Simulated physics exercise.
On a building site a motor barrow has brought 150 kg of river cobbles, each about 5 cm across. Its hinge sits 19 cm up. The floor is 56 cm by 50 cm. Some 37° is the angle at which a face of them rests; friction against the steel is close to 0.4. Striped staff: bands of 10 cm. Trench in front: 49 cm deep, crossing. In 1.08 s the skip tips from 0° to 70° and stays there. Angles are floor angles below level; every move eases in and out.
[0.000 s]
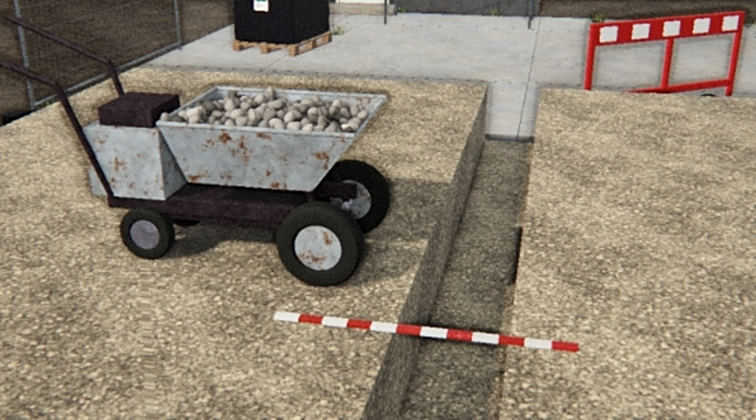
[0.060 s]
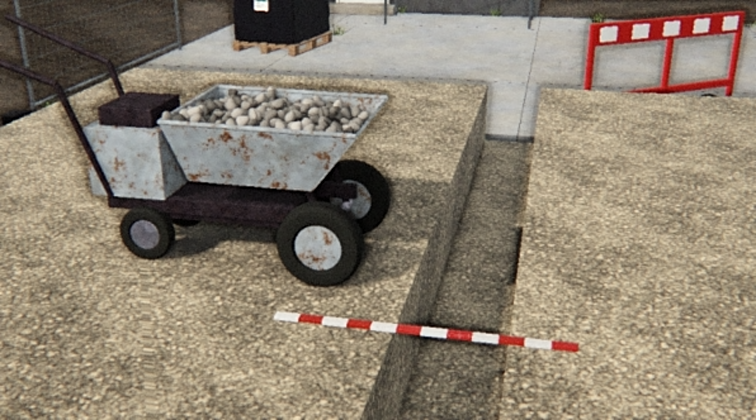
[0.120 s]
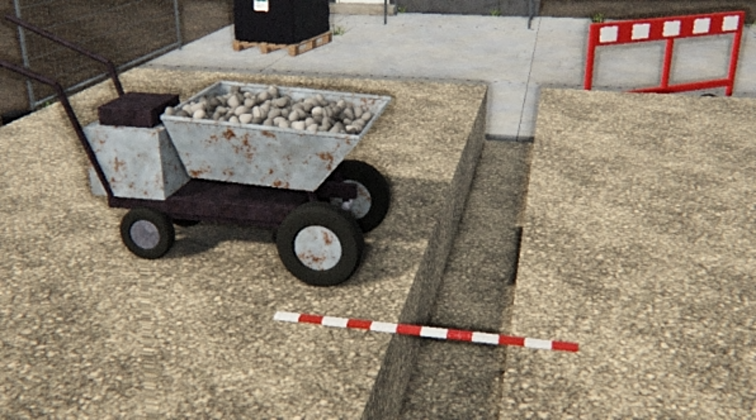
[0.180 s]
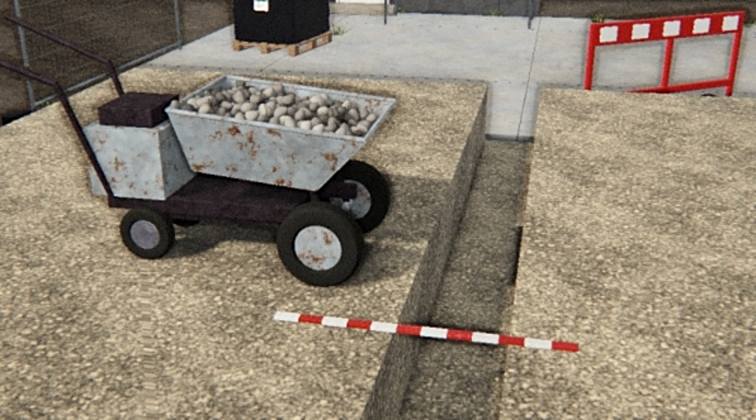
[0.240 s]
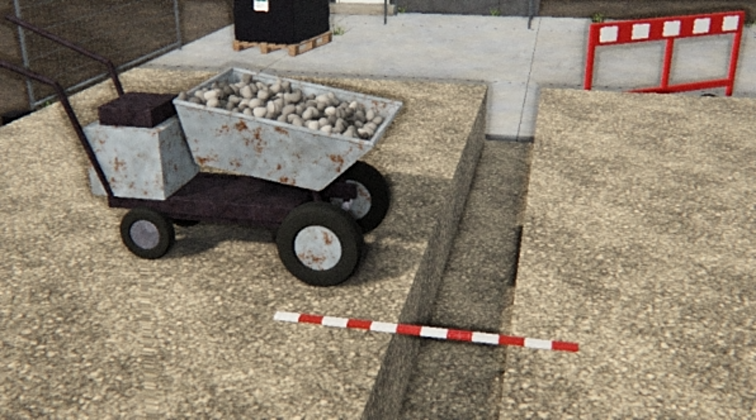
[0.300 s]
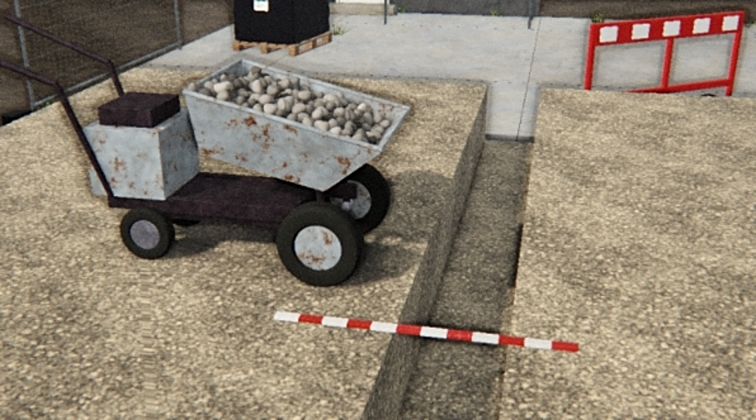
A motor barrow stands beside a trench as its stone-filled skip tilts down toward the right.
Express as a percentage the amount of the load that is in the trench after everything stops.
The amount is close to 79 per cent of the load.
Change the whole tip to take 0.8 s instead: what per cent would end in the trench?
It'd be some 70 per cent.
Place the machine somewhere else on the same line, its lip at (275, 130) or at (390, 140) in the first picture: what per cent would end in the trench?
85 % and 50 %.
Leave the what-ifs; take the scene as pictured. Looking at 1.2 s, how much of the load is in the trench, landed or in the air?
By then, around 35 percent.
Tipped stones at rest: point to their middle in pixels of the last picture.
(487, 346).
After 0.8 s the floor is at 59°; 100 % in the skip; the foremost stones are at (455, 199).
After 1.2 s the floor is at 70°; 59 % in the skip, 33 % in the trench, 8 % past the trench; the foremost stones are at (557, 267).
After 1.5 s the floor is at 70°; 23 % in the skip, 56 % in the trench, 21 % past the trench; the foremost stones are at (668, 269).
After 3.5 s the floor is at 70°; 0 % in the skip, 79 % in the trench, 21 % past the trench; the foremost stones are past the picture's edge.
